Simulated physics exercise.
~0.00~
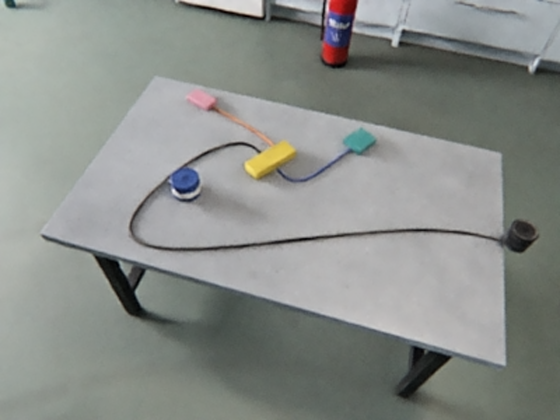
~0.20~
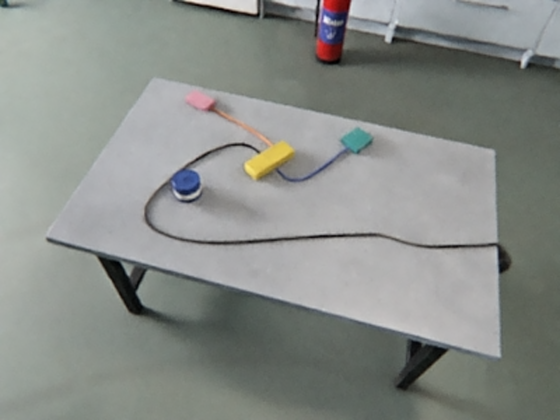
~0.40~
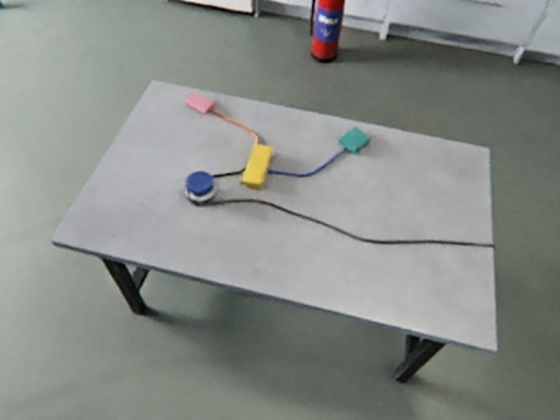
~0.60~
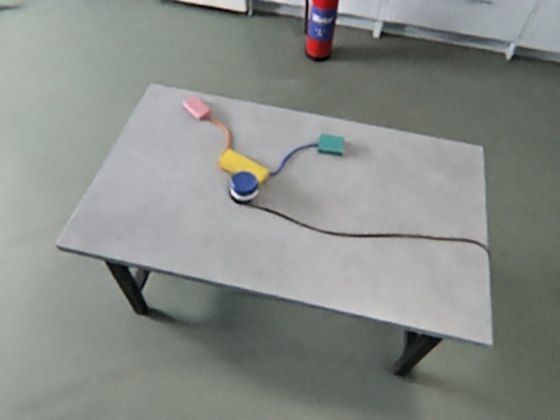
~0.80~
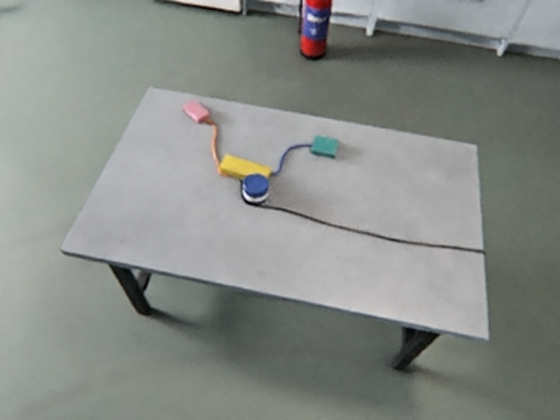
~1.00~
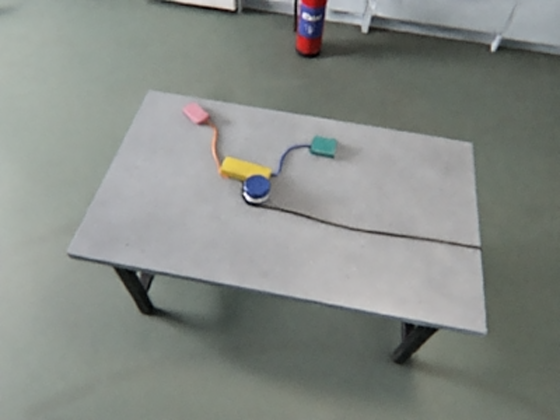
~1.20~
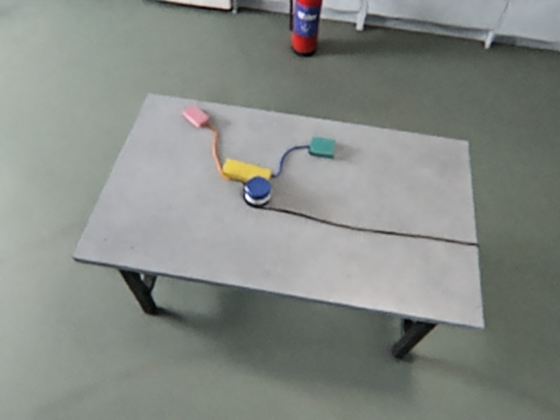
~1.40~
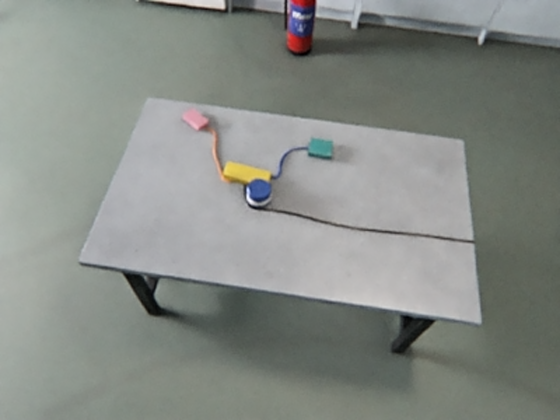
On a grey table in a room with a fire extinguisher, a dark speaker drops off the right edge, its cable dragging a yellow strip against a blue canister, which slides right; the teal phone shifts left, the pink charger stays, and the cable ends trailing over the edge.
